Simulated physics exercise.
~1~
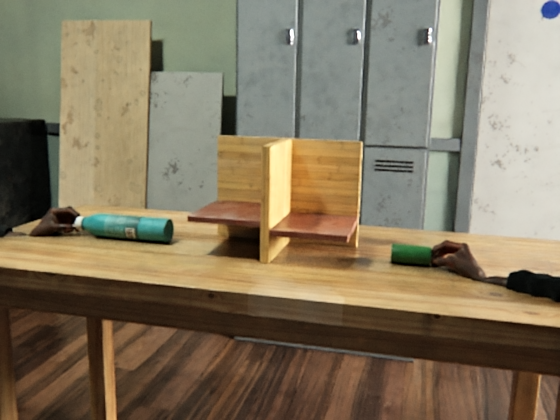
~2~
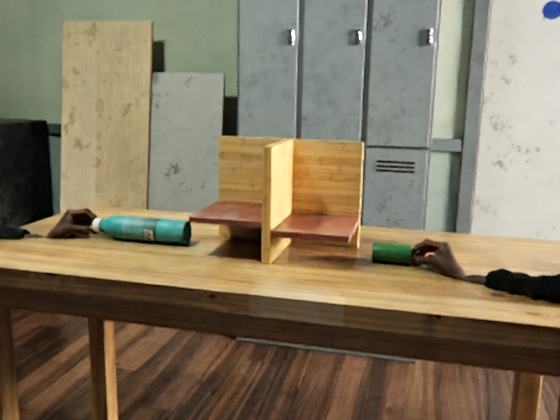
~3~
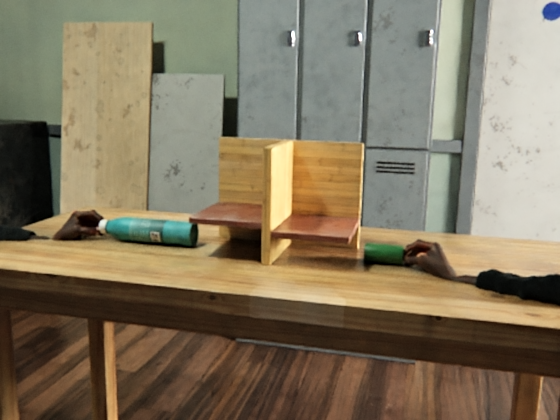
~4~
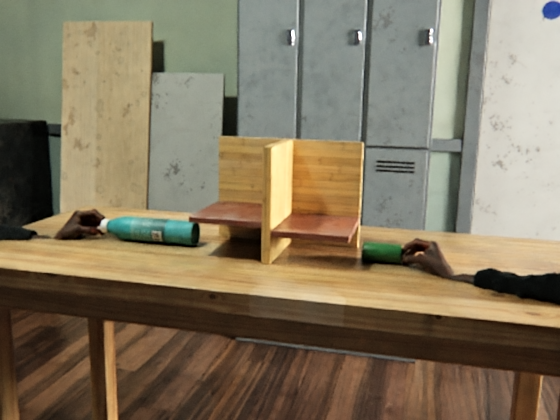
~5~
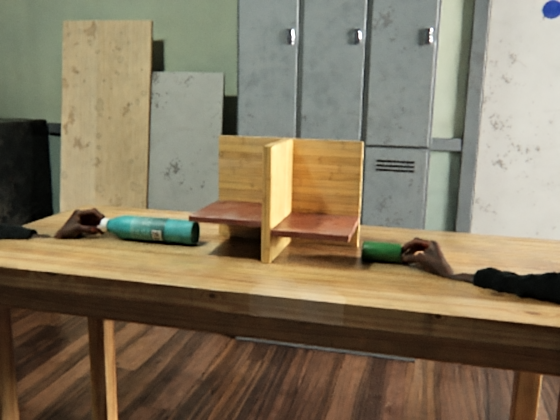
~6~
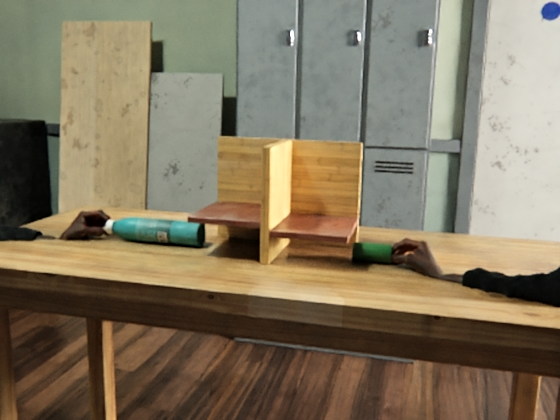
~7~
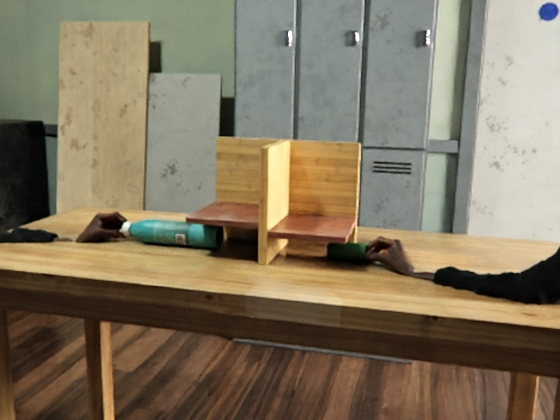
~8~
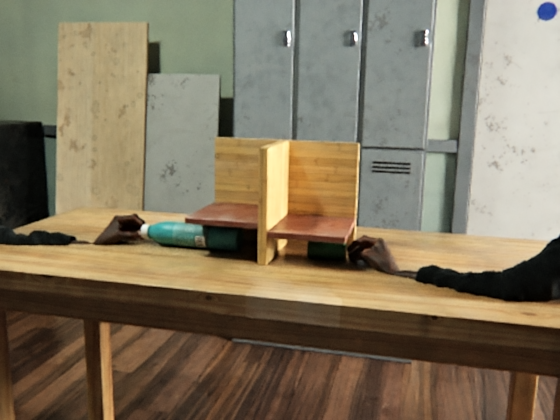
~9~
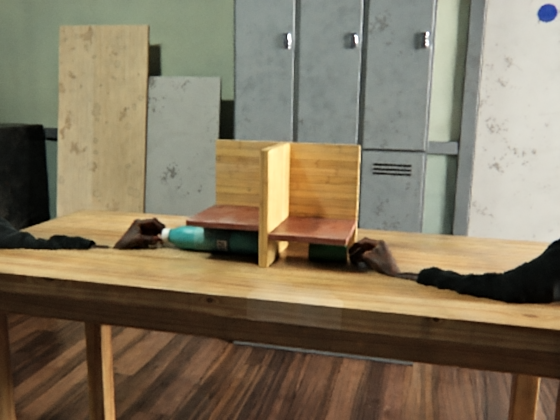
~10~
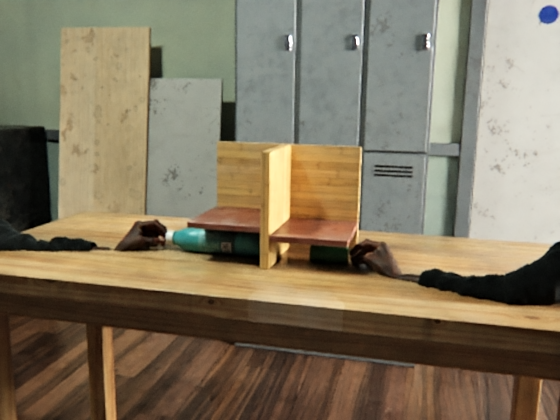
A two-sided wooden shelf with a tall central divider and low reddish-brown boards stands on a light wooden table, seen from the front by a slightly swaying camera, with grey lockers and leaning panels behind. A turquoise bottle lies on its side at the left, and a green candle lies on its side at the right, each held by a hand. The hands push both inward, pause briefly, then continue towards the openings. The candle slides fully under the right board while the bottle is only partly under the left one. The bottle is then pushed further in, and both end up beneath the shelf, with the hands still beside them.
